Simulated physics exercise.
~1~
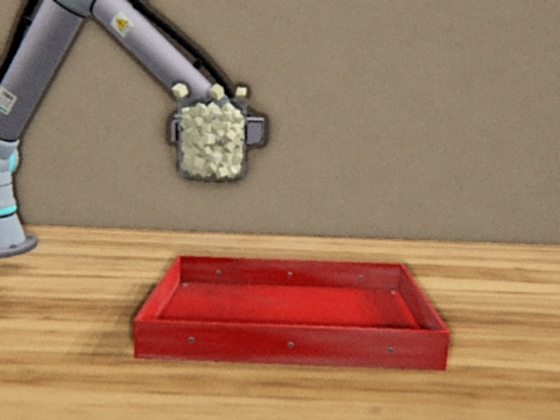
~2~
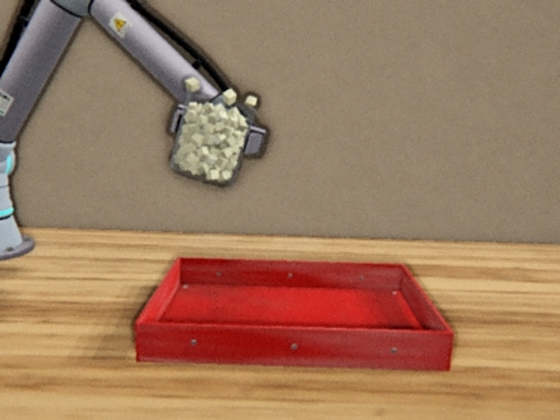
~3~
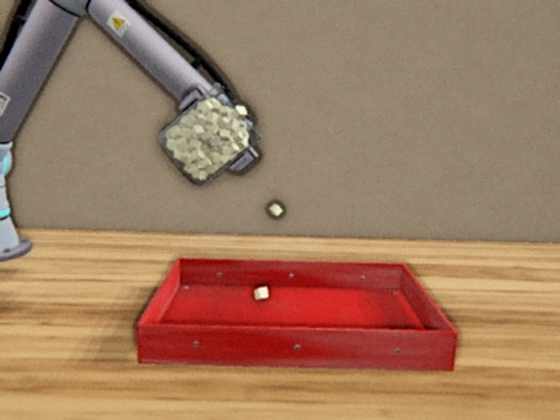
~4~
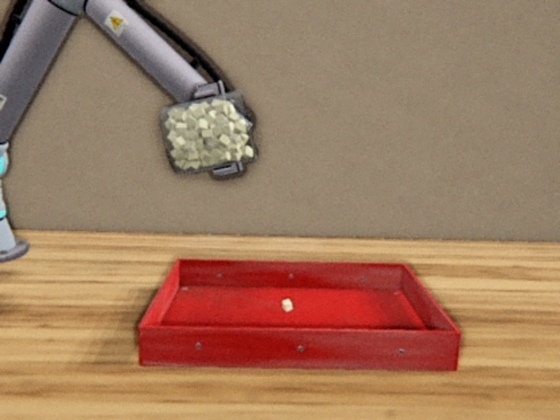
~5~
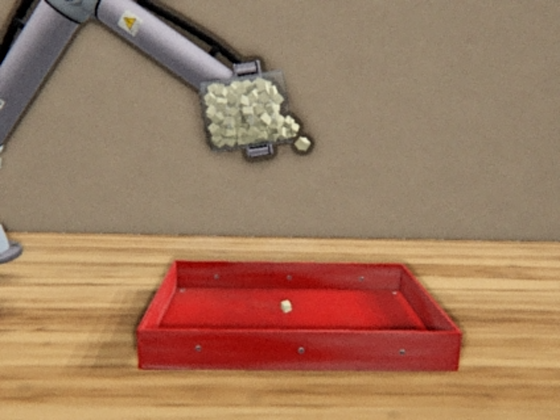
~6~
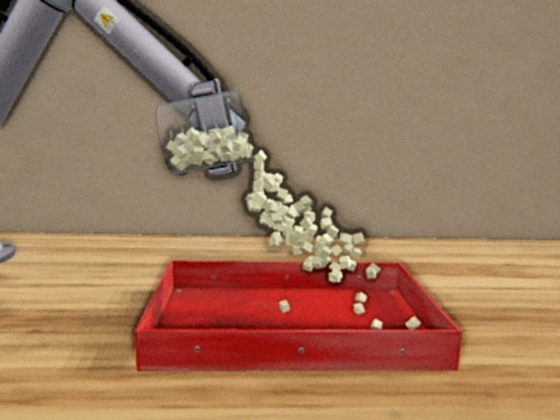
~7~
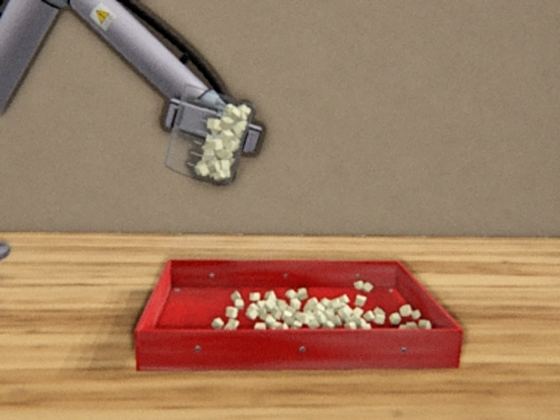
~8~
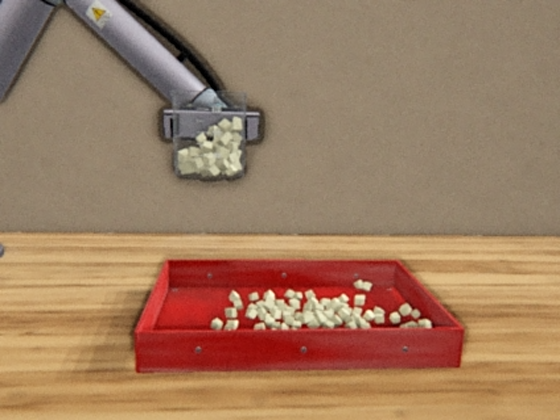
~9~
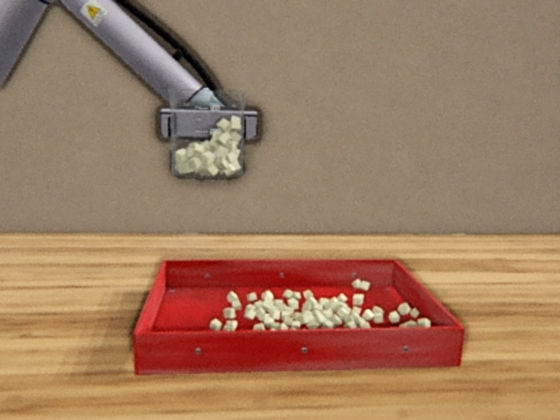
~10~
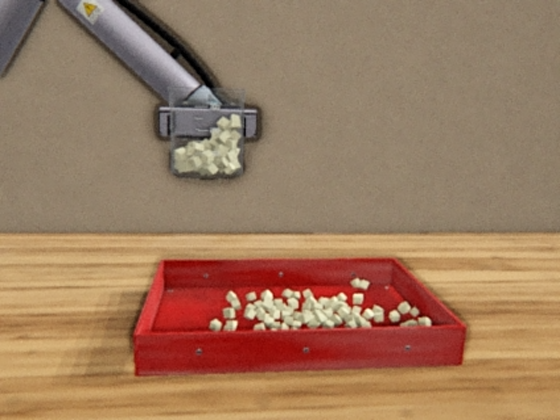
In this clip, a robot arm tips a clear beaker of pale vegetable dice above a red tray on a wooden table, first dropping a stray piece, then pouring many to the right before turning upright, leaving dice scattered in the tray and some still in the beaker.
